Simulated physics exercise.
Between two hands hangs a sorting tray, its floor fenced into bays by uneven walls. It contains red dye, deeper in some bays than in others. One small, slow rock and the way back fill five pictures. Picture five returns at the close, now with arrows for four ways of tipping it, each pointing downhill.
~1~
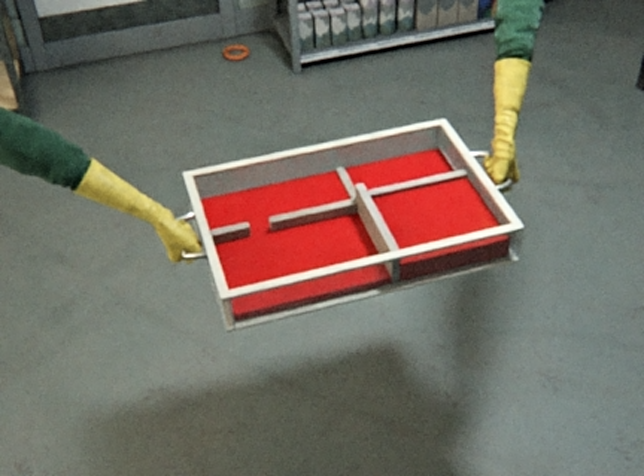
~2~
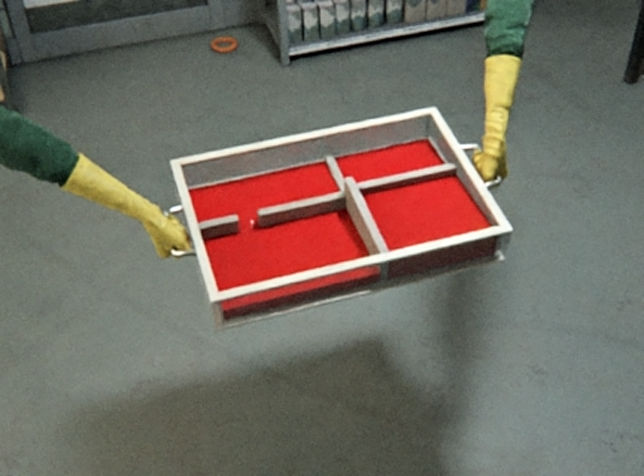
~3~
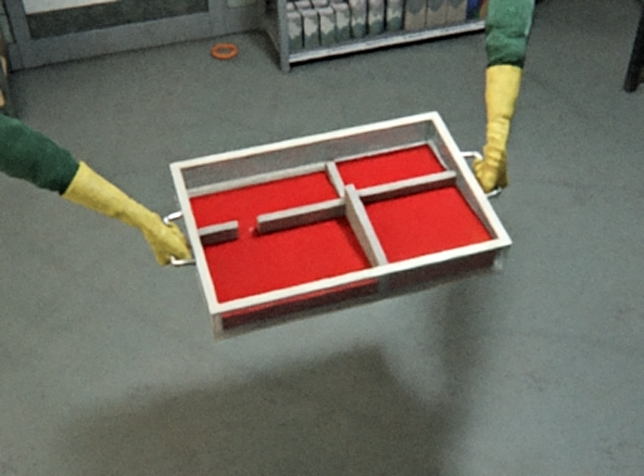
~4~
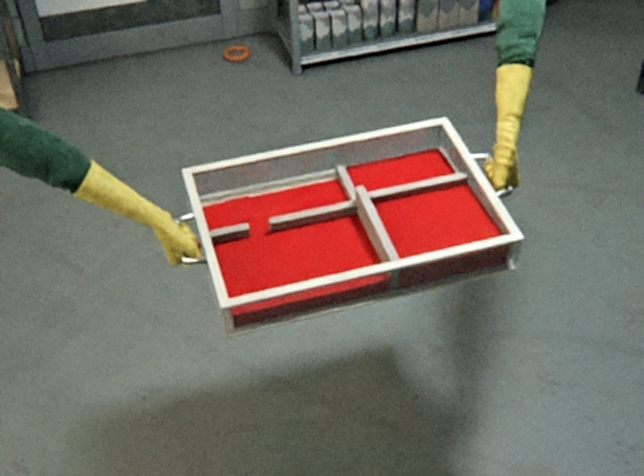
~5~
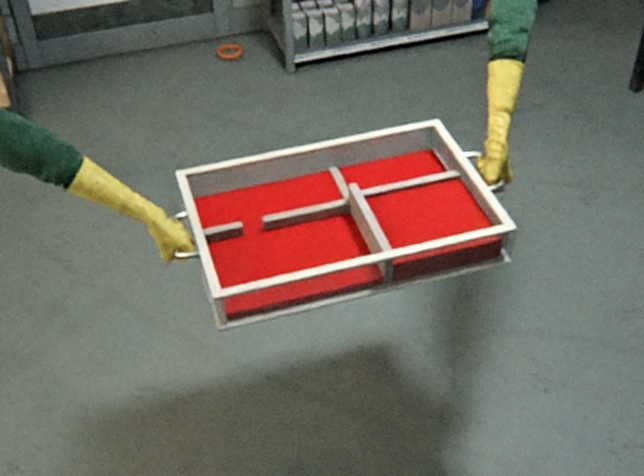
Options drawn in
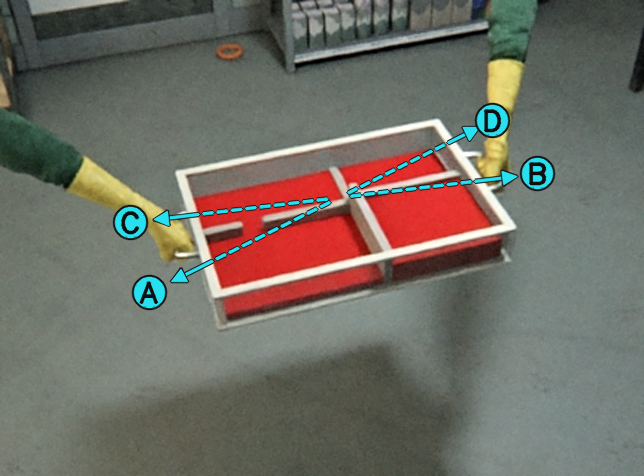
We see two yellow-gloved hands holding a divided tray of red dye above a grey floor, tilting it slightly down toward the front; some dye crosses the wall between the back bays, and the hands bring the tray level again.
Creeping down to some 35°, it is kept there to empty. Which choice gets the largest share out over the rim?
D works best here.
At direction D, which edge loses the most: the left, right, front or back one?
Over the right one.
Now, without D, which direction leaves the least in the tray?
That is direction A.
On the marked copy, A ends at (176, 279); B ends at (511, 176); C ends at (159, 219); D ends at (474, 129).
If A is chosen, about 29 % stays in the tray, the largest part in the front left bay.
If B is chosen, about 43 % stays in the tray, the largest part in the front right bay.
If C is chosen, about 39 % stays in the tray, the largest part in the back left bay.
If D is chosen, about 22 % stays in the tray, the largest part in the back right bay.
